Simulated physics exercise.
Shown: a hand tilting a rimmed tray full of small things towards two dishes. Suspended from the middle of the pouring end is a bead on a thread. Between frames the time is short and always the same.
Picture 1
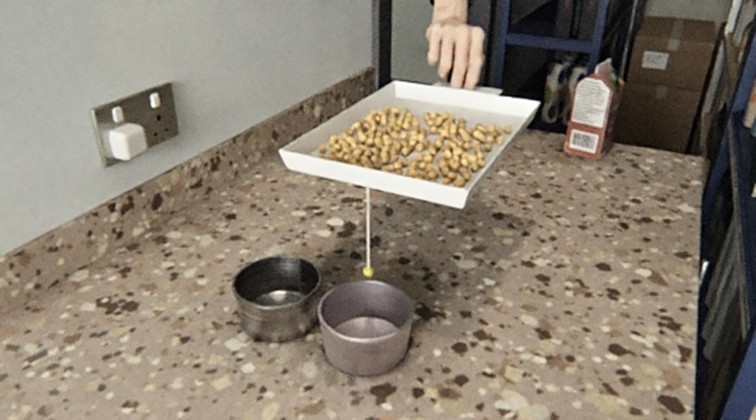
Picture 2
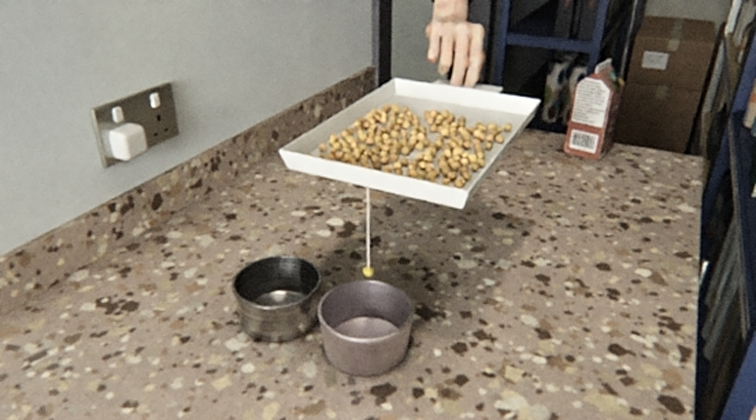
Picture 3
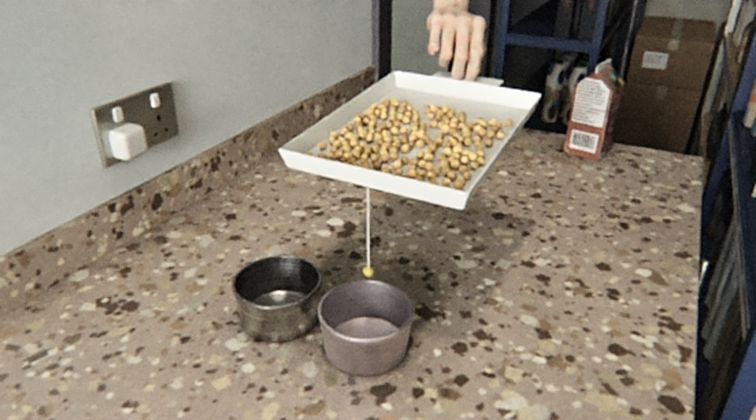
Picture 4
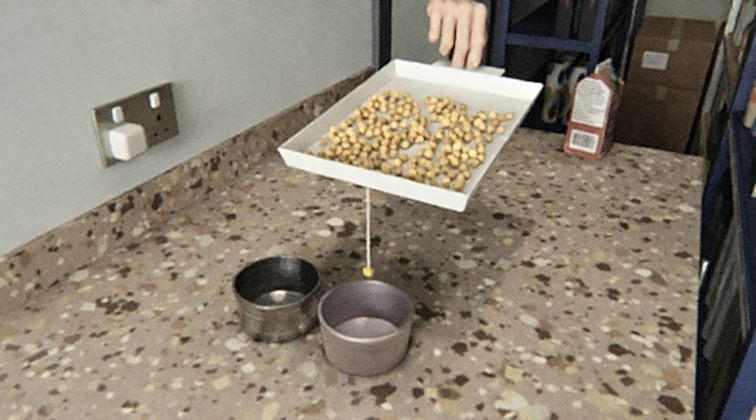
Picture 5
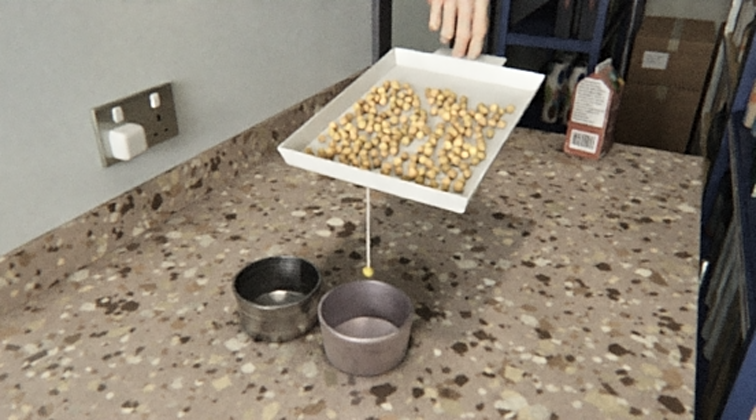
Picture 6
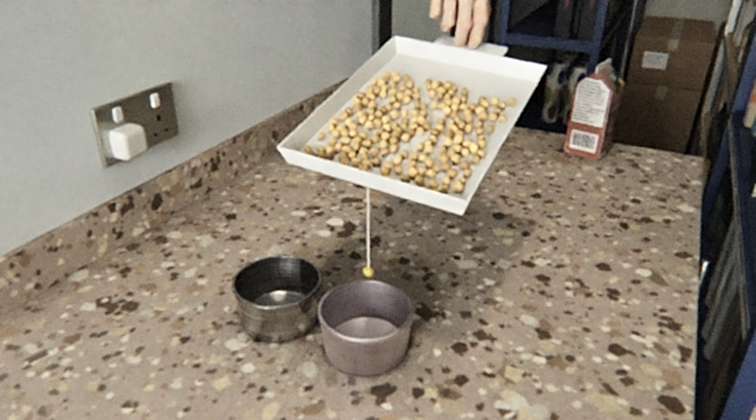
On a speckled countertop, a hand slowly tilts a white tray of chickpeas above two dishes.
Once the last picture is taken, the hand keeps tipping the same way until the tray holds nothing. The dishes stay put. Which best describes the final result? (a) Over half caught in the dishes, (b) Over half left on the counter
Over half left on the counter (b).
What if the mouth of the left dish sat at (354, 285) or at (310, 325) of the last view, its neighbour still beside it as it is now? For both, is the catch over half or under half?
Try 1: The greater share; try 2: A lesser share.
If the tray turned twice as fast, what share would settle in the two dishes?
It would be close to 30 per cent.
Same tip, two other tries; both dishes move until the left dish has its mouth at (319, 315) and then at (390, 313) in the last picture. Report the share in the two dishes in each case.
Some 40 percent in the first case, 60 percent in the second.
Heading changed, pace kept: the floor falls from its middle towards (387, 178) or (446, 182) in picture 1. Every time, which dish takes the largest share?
First place: The dish to the right; second place: The dish to the right.
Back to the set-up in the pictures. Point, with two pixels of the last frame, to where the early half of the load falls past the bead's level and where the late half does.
Close to (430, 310), then close to (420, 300).
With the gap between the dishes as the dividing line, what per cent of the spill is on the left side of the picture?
Estimate: Roughly 10 %.
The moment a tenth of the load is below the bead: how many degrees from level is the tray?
I'd say it is tilted about 100°.
Just after the last frame, tray tipped steeply; almost all on the tray; just a few in the air.
A moment on, tray tipped right over; almost all on the tray; just a few in the right dish; just a few outside both; just a few in the air.
Further on, tray tipped past a quarter turn; roughly a quarter in the right dish; roughly two thirds outside both.
When it is over, tray tipped past a quarter turn; roughly a quarter in the right dish; not one in the left dish; roughly two thirds outside both.
